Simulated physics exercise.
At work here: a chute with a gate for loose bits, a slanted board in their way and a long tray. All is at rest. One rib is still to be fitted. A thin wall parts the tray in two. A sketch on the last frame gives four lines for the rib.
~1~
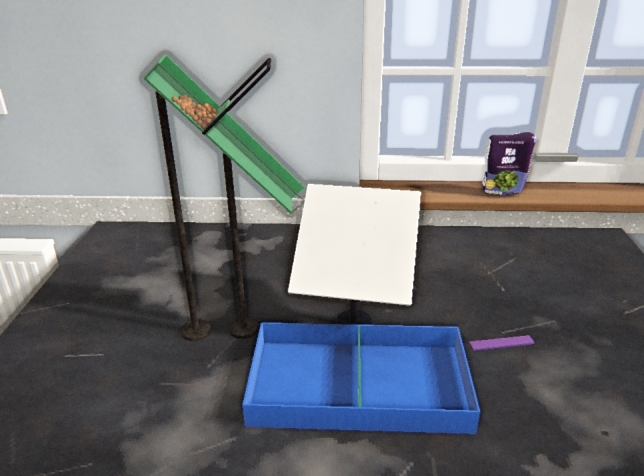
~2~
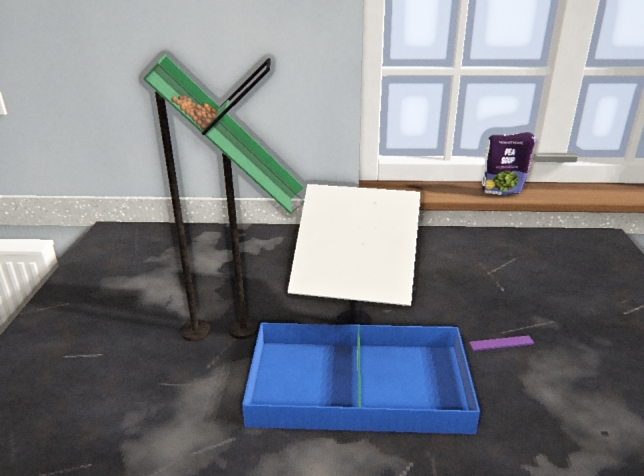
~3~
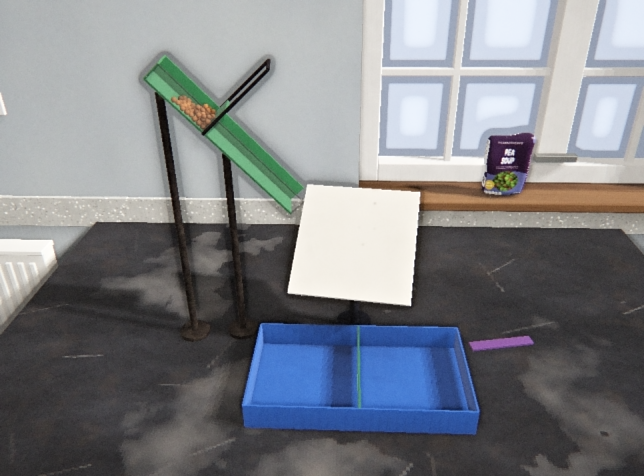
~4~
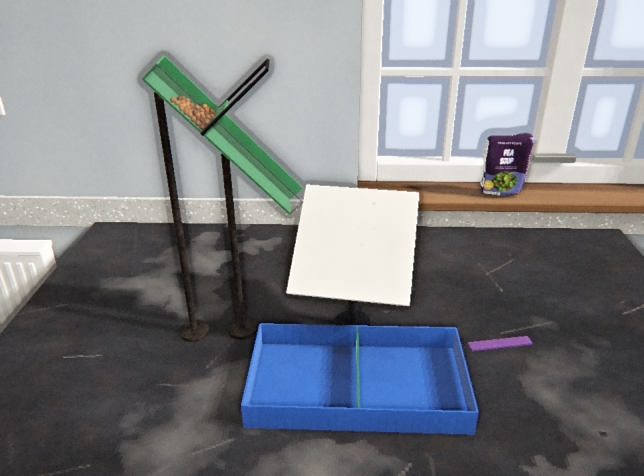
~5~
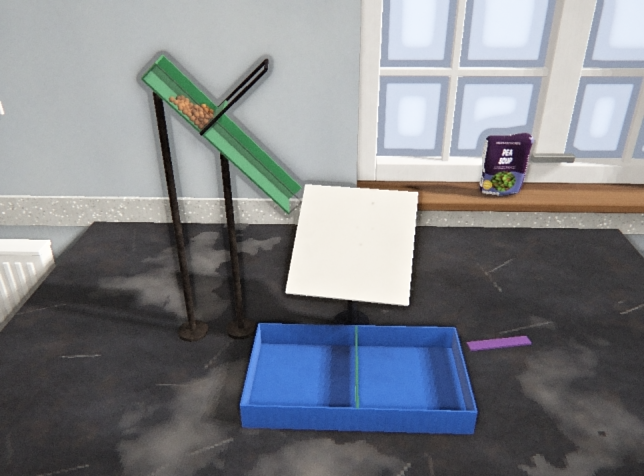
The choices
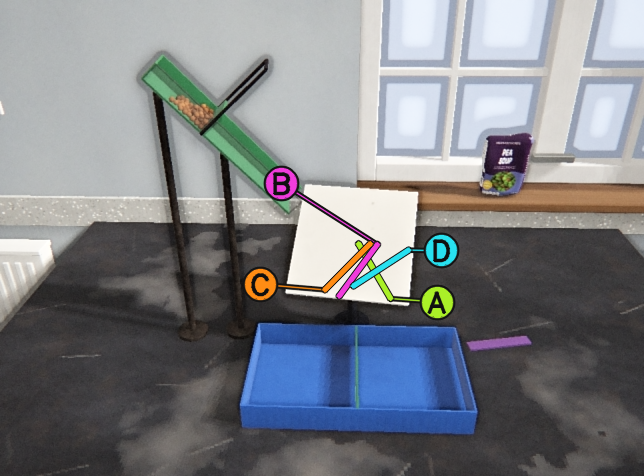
To begin with, small brown pieces rest behind a closed black gate on a steep green chute, with a slanted white board to its lower right and a divided blue tray in front. Through to the end, the pieces, gate, board and tray all stay in place, with only a very slight shift in the view.
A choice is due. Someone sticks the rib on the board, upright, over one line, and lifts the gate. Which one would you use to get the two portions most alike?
Take A.
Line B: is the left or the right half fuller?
More lands on the left.
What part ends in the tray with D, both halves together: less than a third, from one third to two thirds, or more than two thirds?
More than two thirds.
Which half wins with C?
More lands on the left.
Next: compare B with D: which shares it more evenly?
That is line D.
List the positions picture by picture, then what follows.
Load behind the gate at (201, 111), cereal balls; lip of the chute at (291, 206), sloping steeply, in the first frame.
Middle of the board at (356, 241), tilted fairly steeply; middle of its low edge at (348, 298); of its high edge at (363, 188), in the second frame.
Front corners of the tray at (243, 405) and (479, 412); front end of its middle wall at (360, 409); gate still shut at (224, 109), in the third frame.
Middle of the load at (200, 112); lip at (290, 207), in the fourth frame.
Middle of the load at (198, 111); lip at (289, 207), in the fifth frame.
On the marked copy, line A from (358, 243) to (390, 298); line B from (377, 244) to (339, 296); line C from (370, 243) to (324, 289); line D from (408, 250) to (353, 286).
For line A, of what is caught, about a third in the left half, about two thirds in the right.
For line B, of what is caught, nearly all in the left half, a stray few in the right.
For line C, of what is caught, nearly all in the left half, a small part in the right.
For line D, of what is caught, most in the left half, a small part in the right.
